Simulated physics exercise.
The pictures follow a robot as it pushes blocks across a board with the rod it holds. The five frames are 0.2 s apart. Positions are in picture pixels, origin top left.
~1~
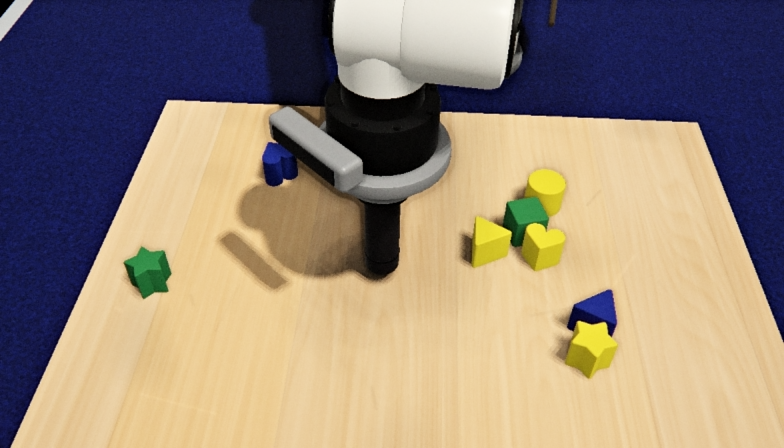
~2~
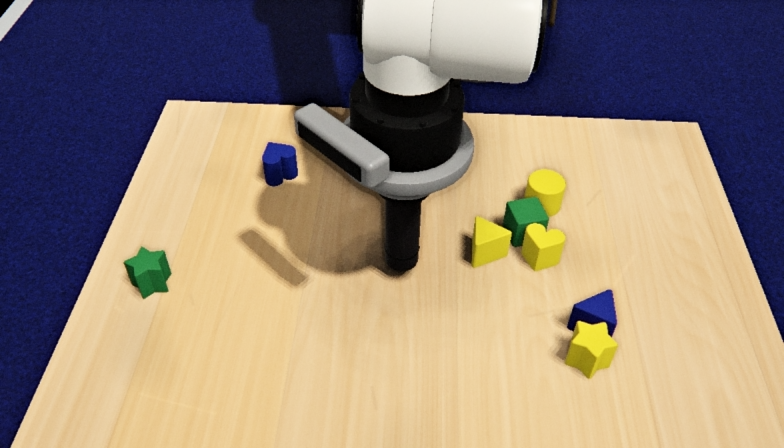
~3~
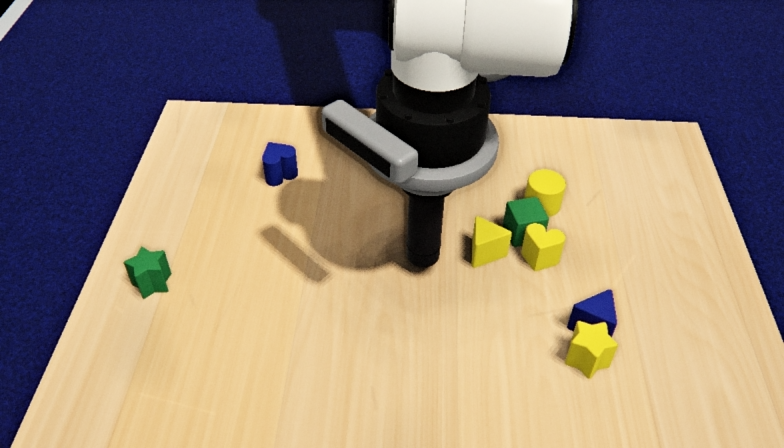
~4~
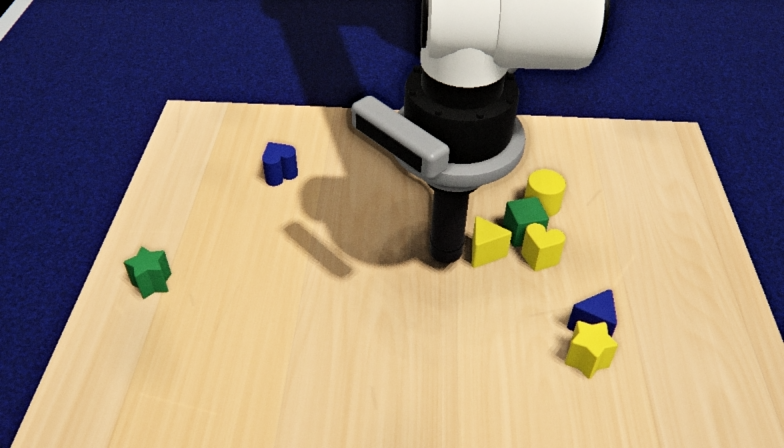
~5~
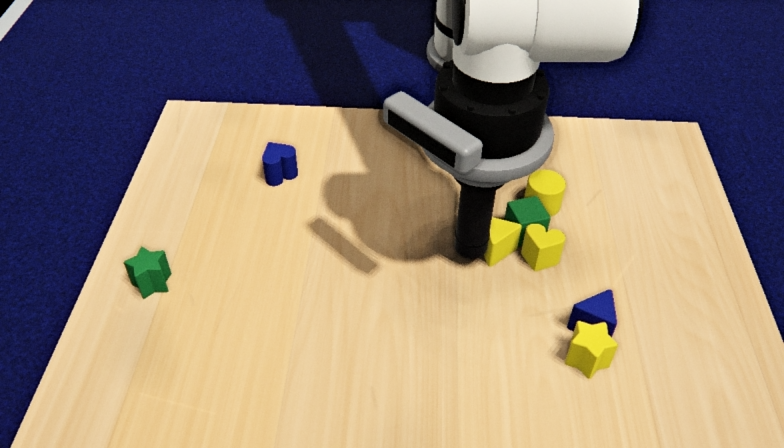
A white and black robot arm with a dark rod reaches over a pale wooden table on blue flooring, seen from above at a fixed angle. A green star sits left, a blue heart upper left, and yellow pieces, a green block and a blue triangle lie right. The rod glides steadily rightward, meeting the yellow triangle and nudging it slightly toward its neighbours.
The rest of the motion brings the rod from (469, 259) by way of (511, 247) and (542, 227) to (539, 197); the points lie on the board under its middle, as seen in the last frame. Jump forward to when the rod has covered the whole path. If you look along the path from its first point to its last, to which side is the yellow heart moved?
Answer: Right.
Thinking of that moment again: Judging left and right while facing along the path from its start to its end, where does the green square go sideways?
Right.
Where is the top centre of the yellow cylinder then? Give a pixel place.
At (559, 156).
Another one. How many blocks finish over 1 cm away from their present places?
Going by the path, three or more blocks will move.
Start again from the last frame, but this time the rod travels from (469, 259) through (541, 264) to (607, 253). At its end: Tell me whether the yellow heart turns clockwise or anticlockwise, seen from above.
If we look at it from overhead, the yellow heart pivots clockwise.
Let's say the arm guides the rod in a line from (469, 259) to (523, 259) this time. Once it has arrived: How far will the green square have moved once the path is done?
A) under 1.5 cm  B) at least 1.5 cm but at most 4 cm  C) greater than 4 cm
The correct letter is B.
What follows on the original path. One third of the way, rod at (513, 236); yellow triangular piece at (543, 220); green square at (548, 200), turned 60° anticlockwise; yellow heart at (563, 238), turned 60° clockwise; yellow cylinder at (549, 176).
Two thirds of the way, rod at (544, 216); yellow triangular piece at (579, 205), turned 15° anticlockwise; green square at (572, 184), turned 70° anticlockwise; yellow heart at (572, 239), turned 80° clockwise; yellow cylinder at (557, 161).
At the end, rod at (541, 186); yellow triangular piece at (583, 204); green square at (578, 181), turned 75° anticlockwise; yellow heart at (572, 239), turned 80° clockwise; yellow cylinder at (559, 156).
